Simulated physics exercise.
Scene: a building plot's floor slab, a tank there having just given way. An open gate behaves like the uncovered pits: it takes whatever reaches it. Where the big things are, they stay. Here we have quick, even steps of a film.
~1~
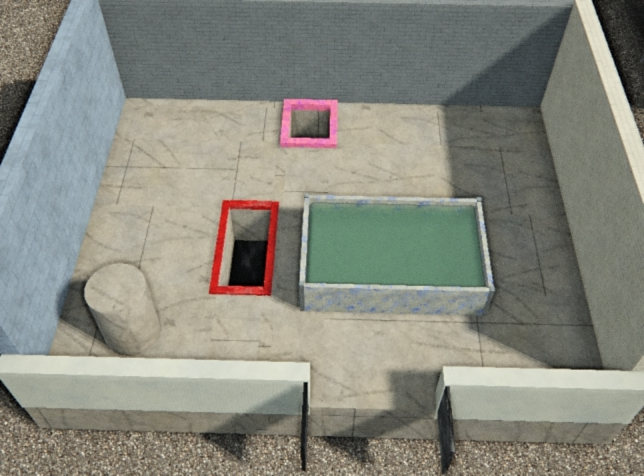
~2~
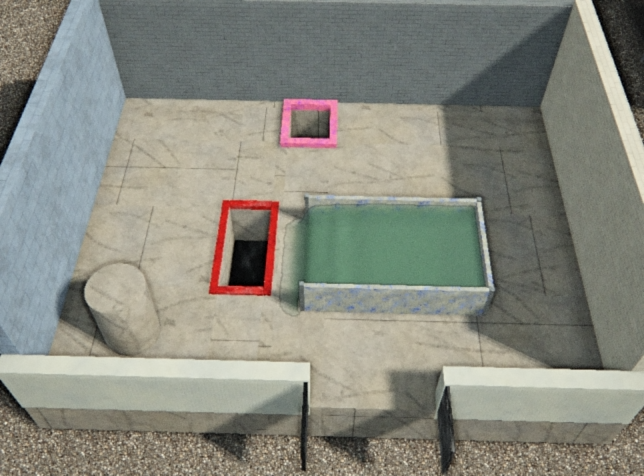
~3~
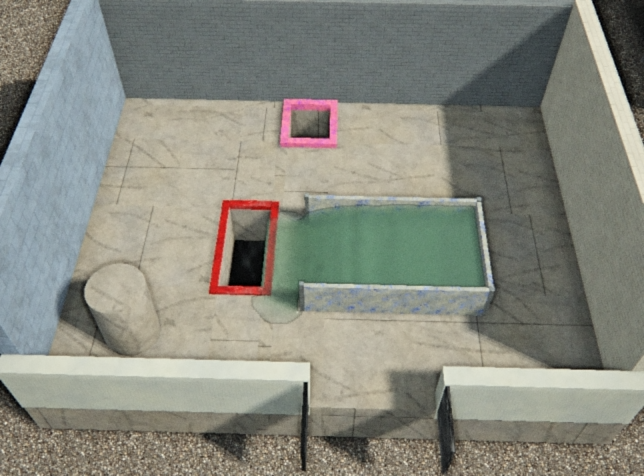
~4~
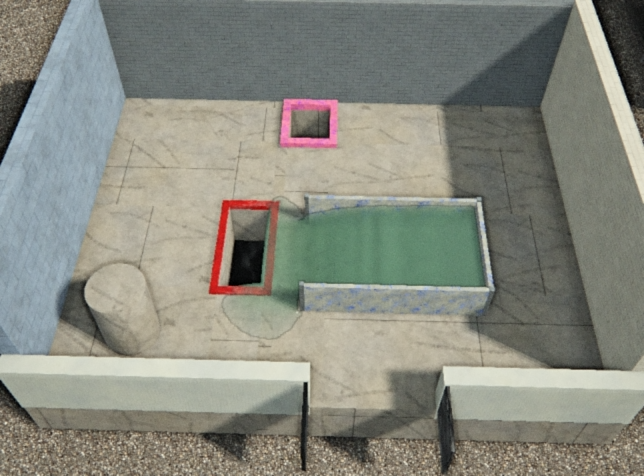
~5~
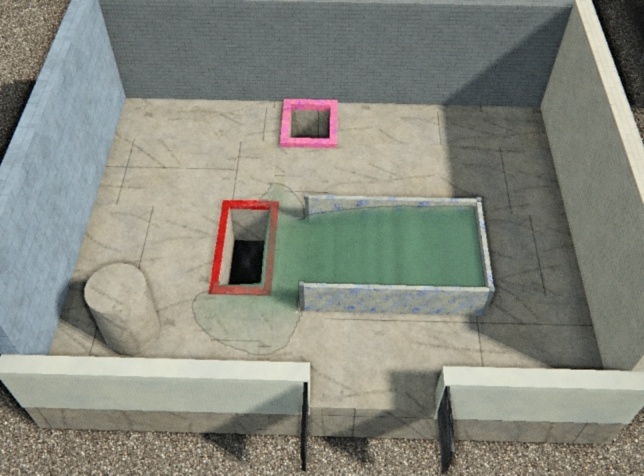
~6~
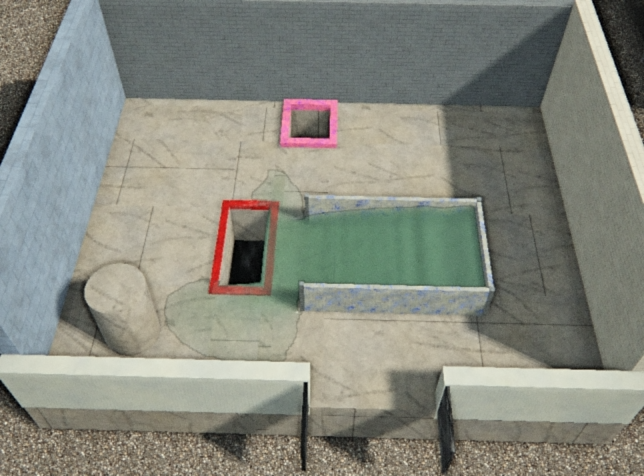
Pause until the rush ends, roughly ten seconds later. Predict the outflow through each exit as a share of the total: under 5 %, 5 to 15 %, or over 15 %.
Prediction: The gate passes under 5 %; the red pit passes over 15 %; the pink pit passes under 5 %.
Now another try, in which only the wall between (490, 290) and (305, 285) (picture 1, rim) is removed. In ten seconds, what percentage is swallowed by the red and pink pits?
The red pit takes 0 per cent and the pink pit 0 per cent.
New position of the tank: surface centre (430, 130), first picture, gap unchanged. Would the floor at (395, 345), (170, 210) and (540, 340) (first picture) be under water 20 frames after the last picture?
In sequence: Unflooded, next inundated, then unflooded.
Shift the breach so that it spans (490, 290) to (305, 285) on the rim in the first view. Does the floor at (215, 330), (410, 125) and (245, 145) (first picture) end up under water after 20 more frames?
First point swamped, second point spared, third point spared.
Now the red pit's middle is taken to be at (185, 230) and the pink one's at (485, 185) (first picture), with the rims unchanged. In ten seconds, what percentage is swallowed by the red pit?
Red: About 35 %.
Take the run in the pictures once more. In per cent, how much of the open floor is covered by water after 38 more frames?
Share estimate: About 50 per cent.
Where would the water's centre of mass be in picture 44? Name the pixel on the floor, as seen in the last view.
The water's middle lies around (264, 250).
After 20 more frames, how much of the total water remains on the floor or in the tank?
Near 54 in a hundred.
A moment on, water covers 15 % of the floor; the gate 0 %, the red pit 19 %, the pink pit 0 %.
Next, water covers 20 % of the floor; the gate 0 %, the red pit 33 %, the pink pit 0 %.
Then, water covers 25 % of the floor; the gate 0 %, the red pit 46 %, the pink pit 0 %.
Later, water covers 50 % of the floor; the gate 0 %, the red pit 52 %, the pink pit 0 %.
In the end, water covers 55 % of the floor; the gate 1 %, the red pit 53 %, the pink pit 0 %.
